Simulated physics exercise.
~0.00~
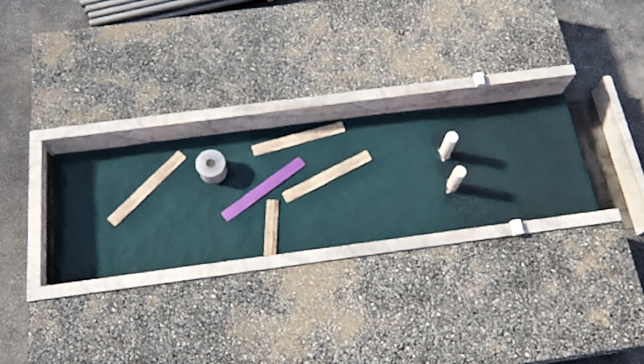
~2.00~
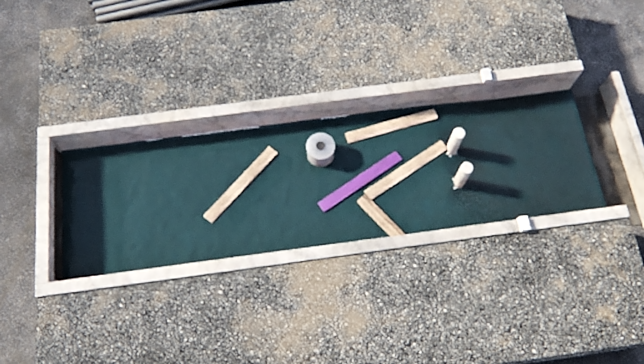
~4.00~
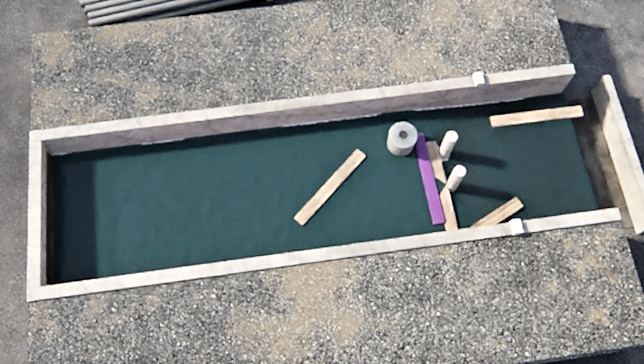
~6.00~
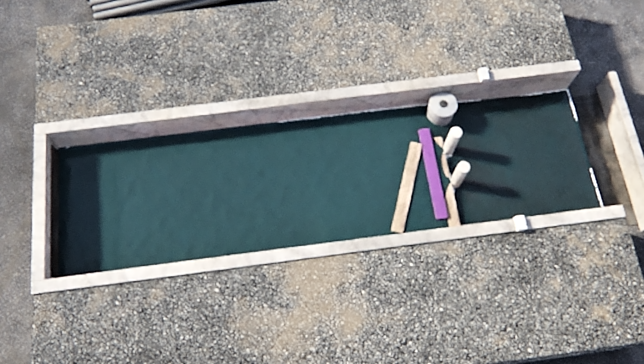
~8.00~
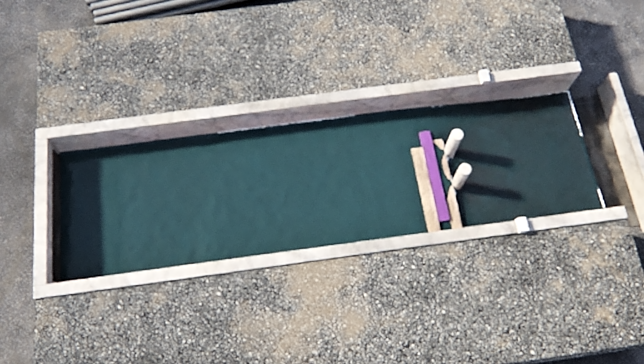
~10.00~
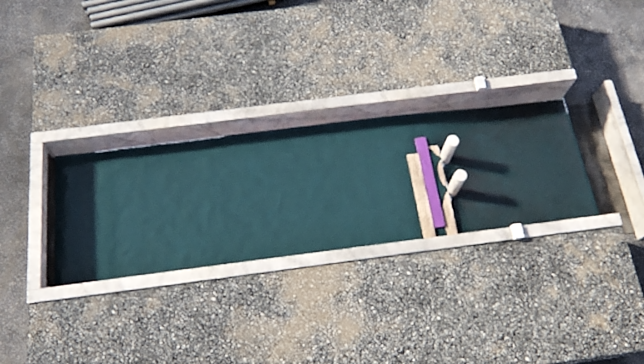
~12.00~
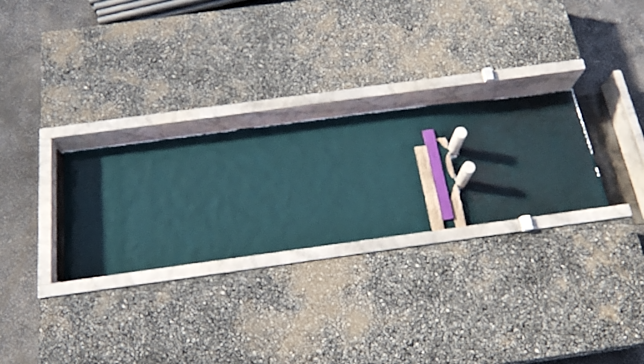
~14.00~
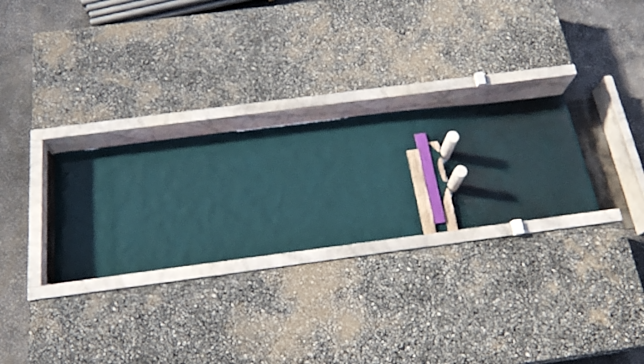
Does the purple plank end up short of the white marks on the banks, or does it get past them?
The purple plank falls short of the white bank marks, ending crosswise at the two posts alongside tan planks.
